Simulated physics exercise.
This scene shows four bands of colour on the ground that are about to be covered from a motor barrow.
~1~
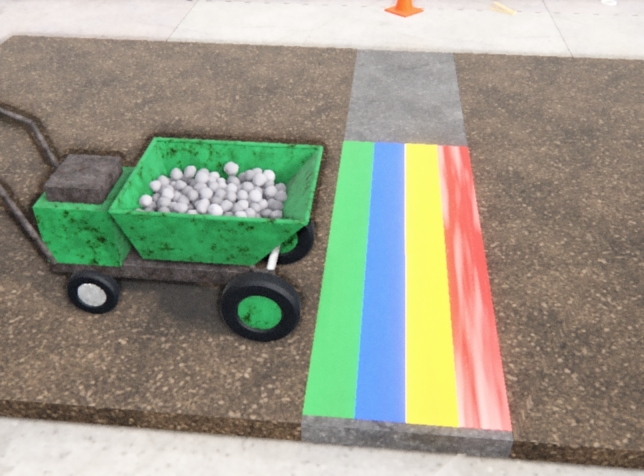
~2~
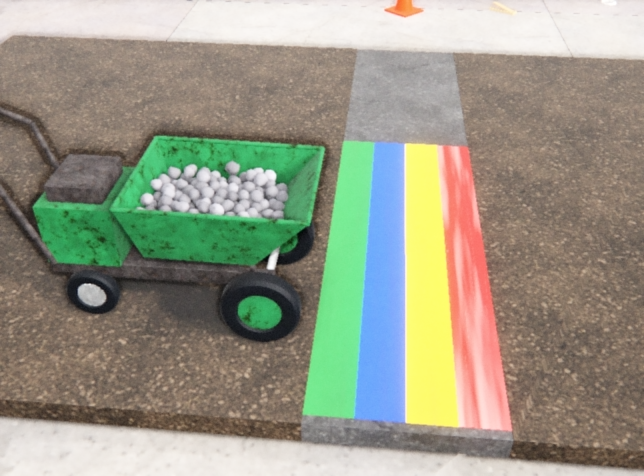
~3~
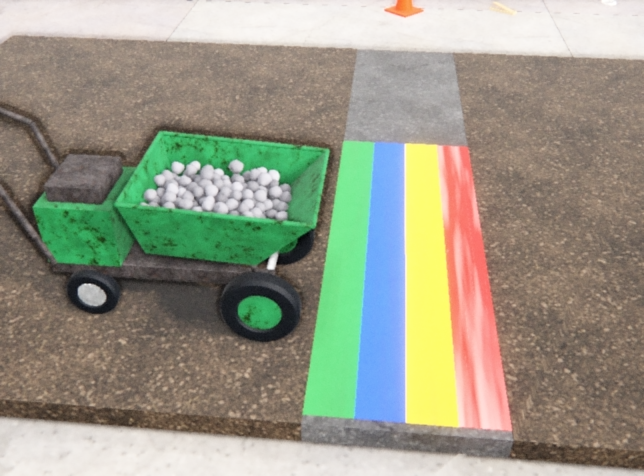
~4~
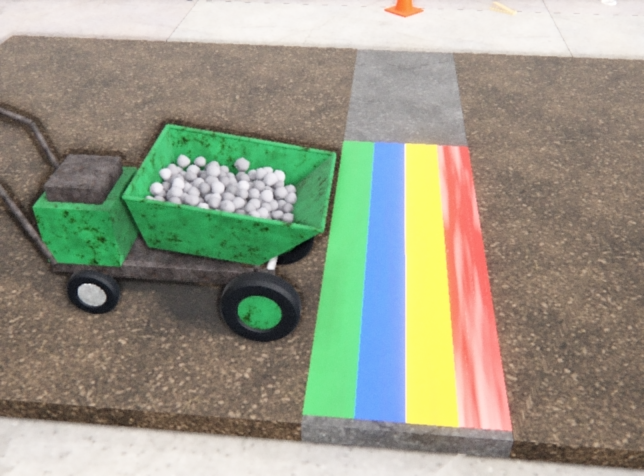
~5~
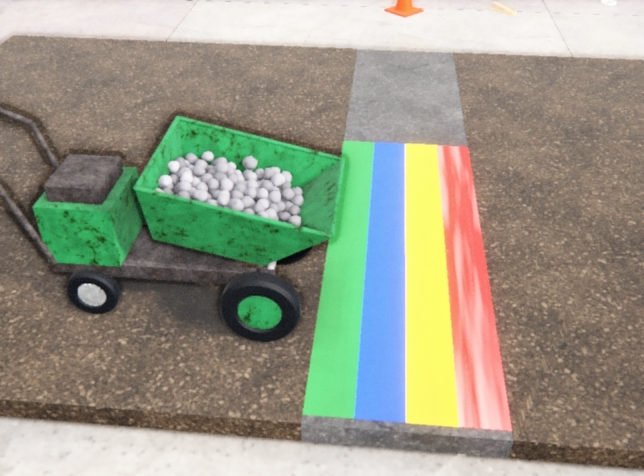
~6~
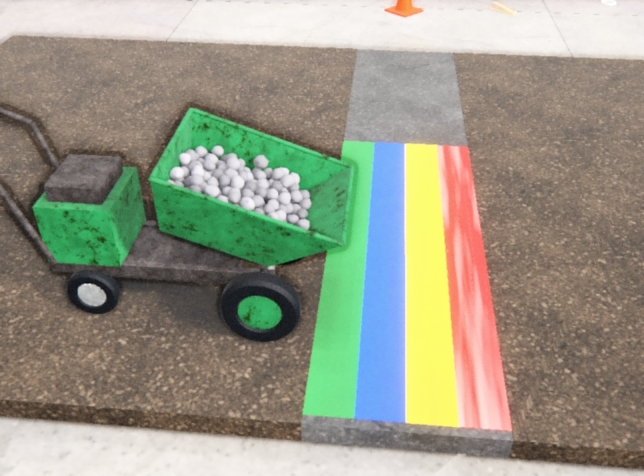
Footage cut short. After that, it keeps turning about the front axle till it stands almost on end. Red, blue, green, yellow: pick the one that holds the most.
Pick: Yellow.
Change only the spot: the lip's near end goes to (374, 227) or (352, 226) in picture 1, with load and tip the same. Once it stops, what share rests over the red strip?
40 % and 40 %.
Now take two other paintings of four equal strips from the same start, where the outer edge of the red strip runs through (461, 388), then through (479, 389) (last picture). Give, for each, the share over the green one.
The first gives around 0 per cent, the second around 0 per cent.
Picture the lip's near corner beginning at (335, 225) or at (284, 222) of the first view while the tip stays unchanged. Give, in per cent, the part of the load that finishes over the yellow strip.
Around 30 % the first time and around 30 % the second.
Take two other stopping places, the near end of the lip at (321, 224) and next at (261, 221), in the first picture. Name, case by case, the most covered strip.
On the first try it comes out as the yellow one, and on the second as the blue strip.
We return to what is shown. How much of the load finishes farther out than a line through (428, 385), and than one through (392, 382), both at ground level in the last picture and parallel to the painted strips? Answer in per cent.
The first comes to 50 per cent, the second to 80 per cent.
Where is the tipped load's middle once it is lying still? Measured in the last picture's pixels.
I'd mark it at roughly (435, 306).
Just after the last frame, skip tipped steeply; every one in the skip.
A moment on, skip tipped steeply; the larger part in the skip; about a tenth over the blue strip; about a tenth over the yellow strip.
Further on, skip tipped right over; roughly a quarter in the skip; roughly a quarter over the blue strip; roughly a third over the yellow strip; roughly a quarter over the red strip; about a tenth off the paint.
When it is over, skip tipped right over; about a tenth in the skip; not one over the green strip; roughly a quarter over the blue strip; roughly a third over the yellow strip; roughly a quarter over the red strip; about a tenth off the paint.
